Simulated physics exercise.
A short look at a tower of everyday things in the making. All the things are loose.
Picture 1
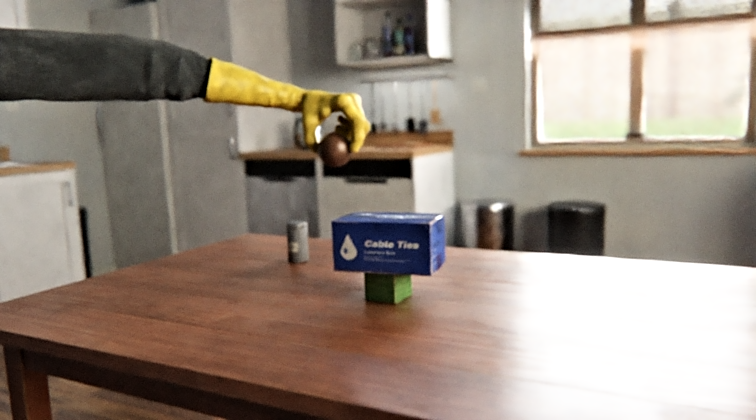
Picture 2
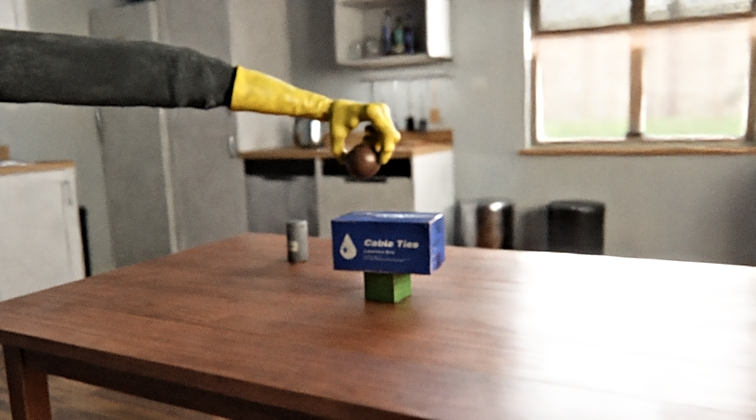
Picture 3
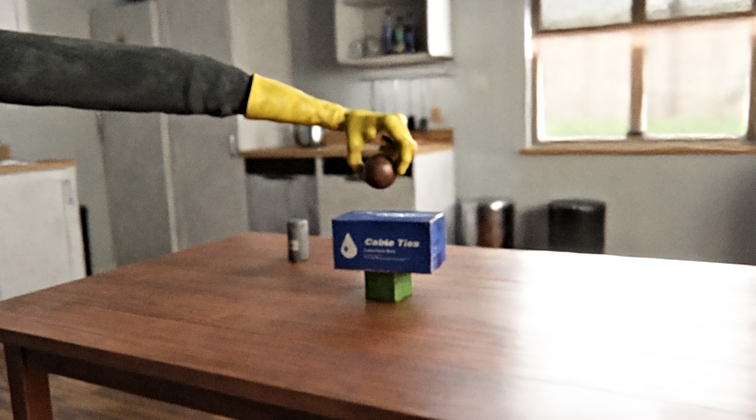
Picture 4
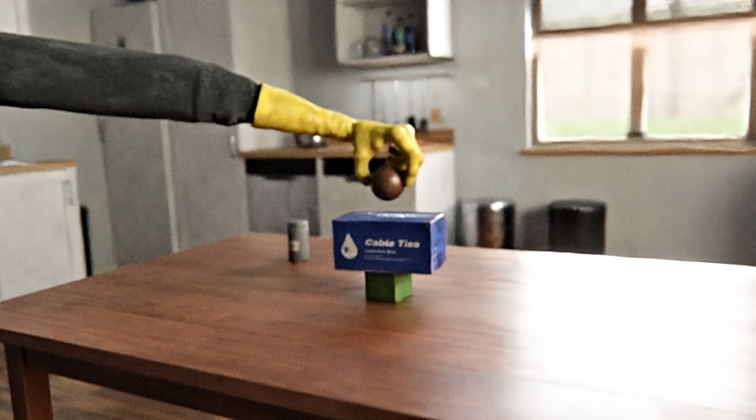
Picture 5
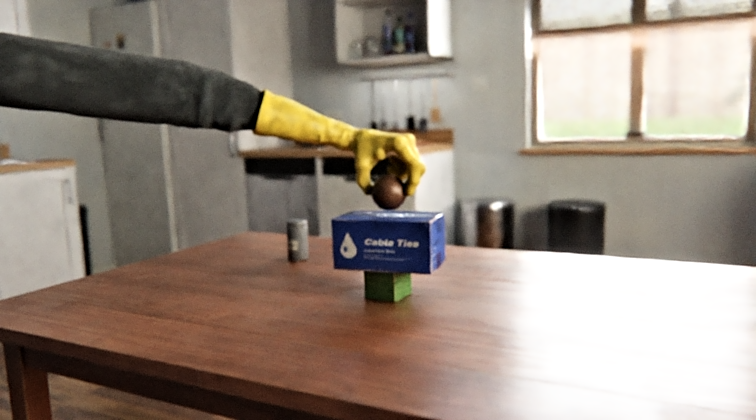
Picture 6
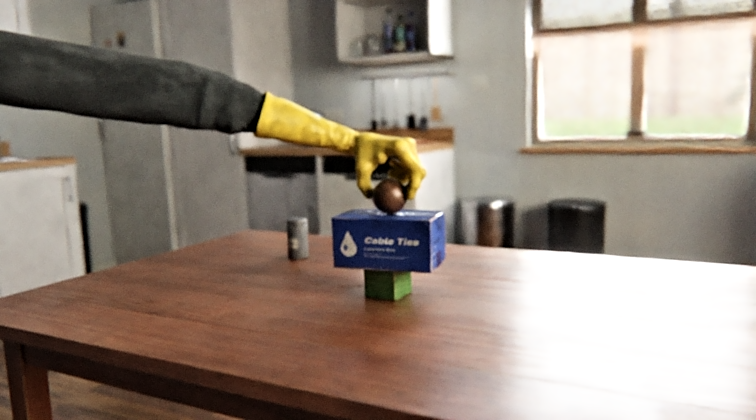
A yellow-gloved hand moves right and lowers a brown onion onto a blue box.
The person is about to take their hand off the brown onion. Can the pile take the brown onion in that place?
In the end the pile keeps its balance.
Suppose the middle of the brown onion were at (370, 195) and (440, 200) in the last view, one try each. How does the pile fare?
First try: It keeps its balance; second try: It gives way.
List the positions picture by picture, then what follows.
Coming down; brown onion (335, 150); blue box (390, 242), in the first picture.
Coming down; brown onion (363, 161); green block (388, 282), in the second picture.
Coming down; brown onion (380, 171); grey shaker (298, 240), in the third picture.
Coming down; brown onion (388, 183); blue box (390, 241), in the fourth picture.
Coming down; brown onion (389, 192); green block (388, 281), in the fifth picture.
Set down, still held; brown onion (390, 196); grey shaker (298, 238), in the sixth picture.
Then, 0.40 s after the last picture, nothing has stirred.
Then, 1.00 s after the last picture, brown onion resting near (390, 196).
At rest, all 4 in place. Seen from the same camera at the end, brown onion near (390, 196). The pile stays up.
